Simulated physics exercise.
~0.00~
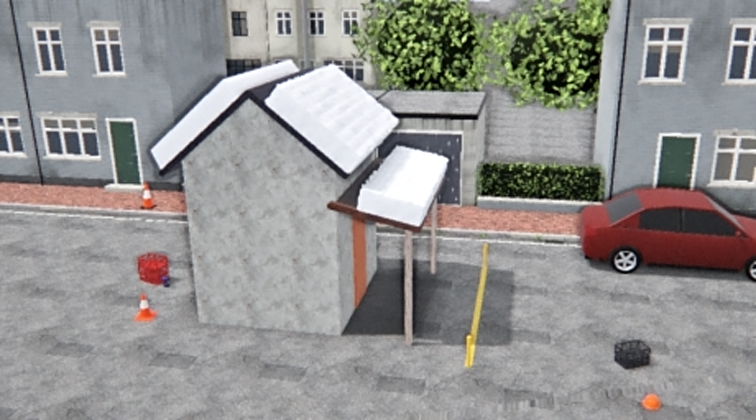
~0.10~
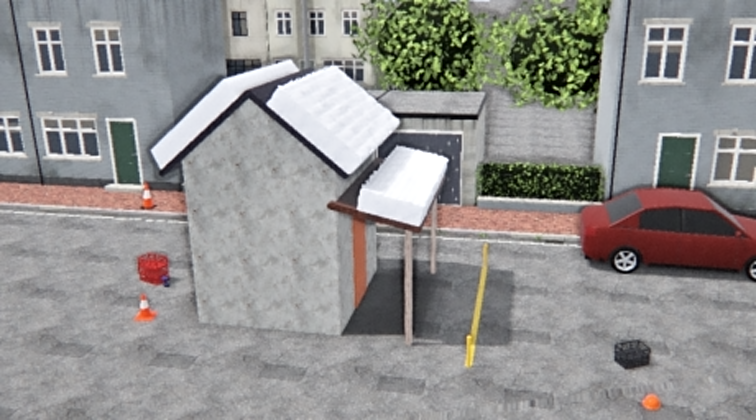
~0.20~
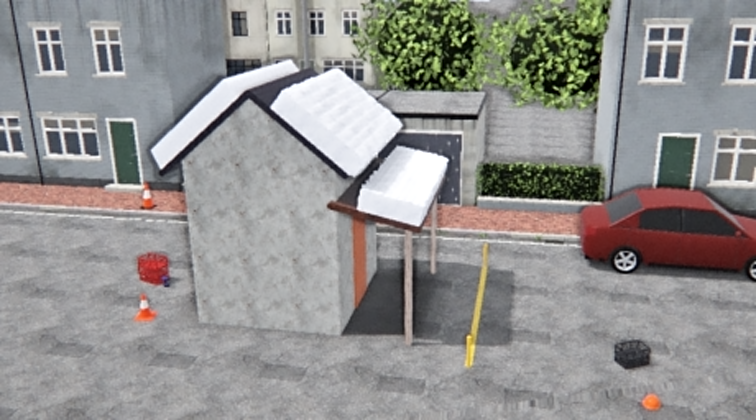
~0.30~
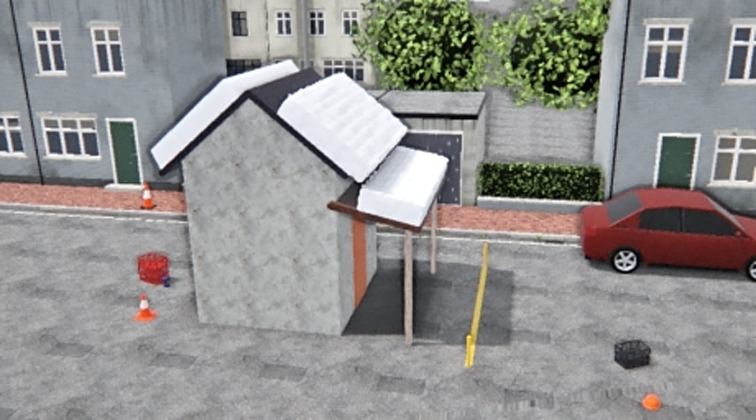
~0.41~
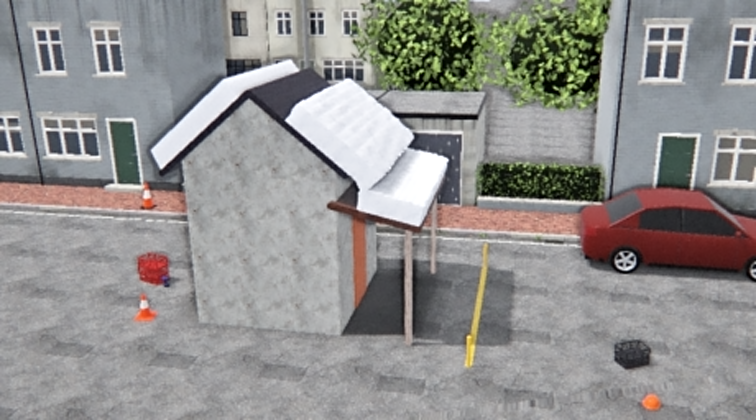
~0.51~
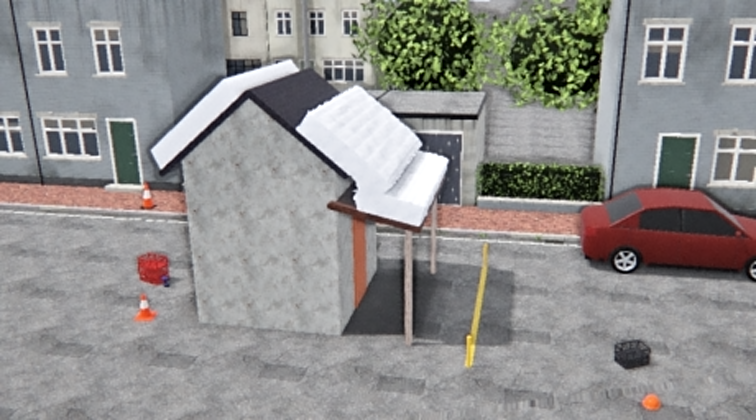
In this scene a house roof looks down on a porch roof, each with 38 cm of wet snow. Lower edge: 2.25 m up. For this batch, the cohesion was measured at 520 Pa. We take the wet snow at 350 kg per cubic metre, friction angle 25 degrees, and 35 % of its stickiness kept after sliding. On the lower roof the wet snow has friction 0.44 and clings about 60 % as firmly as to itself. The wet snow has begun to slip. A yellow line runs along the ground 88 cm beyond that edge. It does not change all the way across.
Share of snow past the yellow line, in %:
45 %.
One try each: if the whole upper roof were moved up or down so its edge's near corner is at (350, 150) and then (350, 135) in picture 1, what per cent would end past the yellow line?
In that order: 60 %, 60 %.
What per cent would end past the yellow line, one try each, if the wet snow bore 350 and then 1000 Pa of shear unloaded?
First 50 %, second 25 %.
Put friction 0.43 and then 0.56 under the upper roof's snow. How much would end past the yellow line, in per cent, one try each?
About 25 % in the first try and about 12 % in the second.
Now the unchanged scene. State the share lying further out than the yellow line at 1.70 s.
I'd say near 35 in a hundred.
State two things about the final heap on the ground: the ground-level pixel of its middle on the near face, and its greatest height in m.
It sits close to (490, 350), some 0.4 m high.
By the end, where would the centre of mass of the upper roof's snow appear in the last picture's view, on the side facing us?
(476, 312), roughly.
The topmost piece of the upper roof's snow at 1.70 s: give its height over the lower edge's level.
0.5 m or thereabouts.
After 1.05 s, 2 % is below the lower edge and 0 % is past the line.
After 1.70 s, 57 % is below the lower edge and 34 % is past the line.
After 2.35 s, 69 % is below the lower edge and 45 % is past the line.
After 3.00 s, 69 % is below the lower edge and 45 % is past the line.
After 3.30 s, 69 % is below the lower edge and 45 % is past the line.
